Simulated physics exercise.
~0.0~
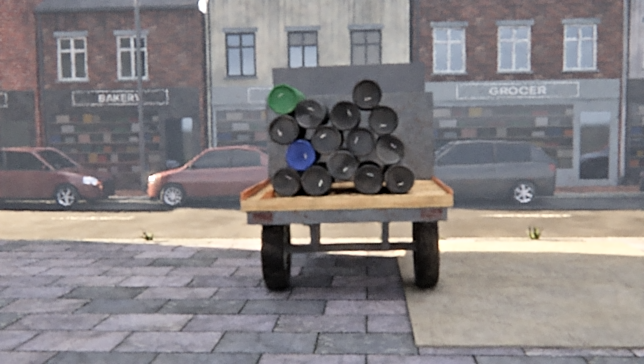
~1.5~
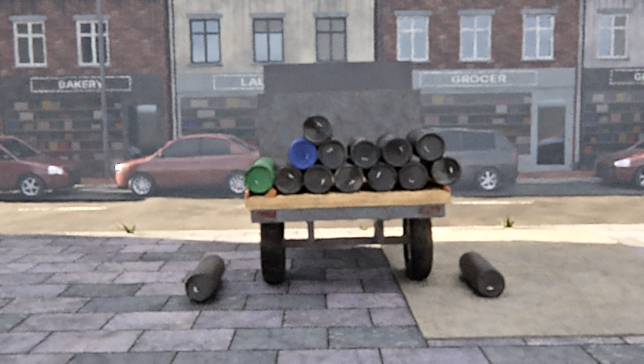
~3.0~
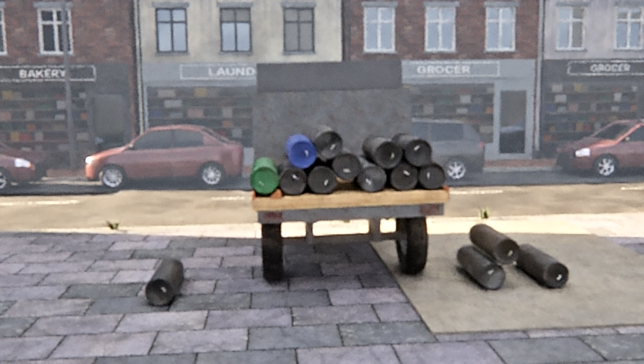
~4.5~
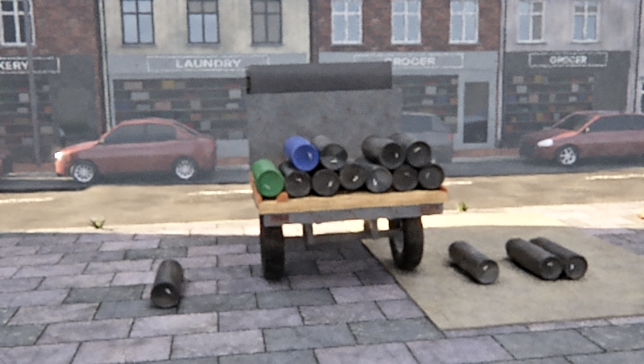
Stacked cylinders slump across a flatbed, four dropping to the ground while blue and green stay aboard.
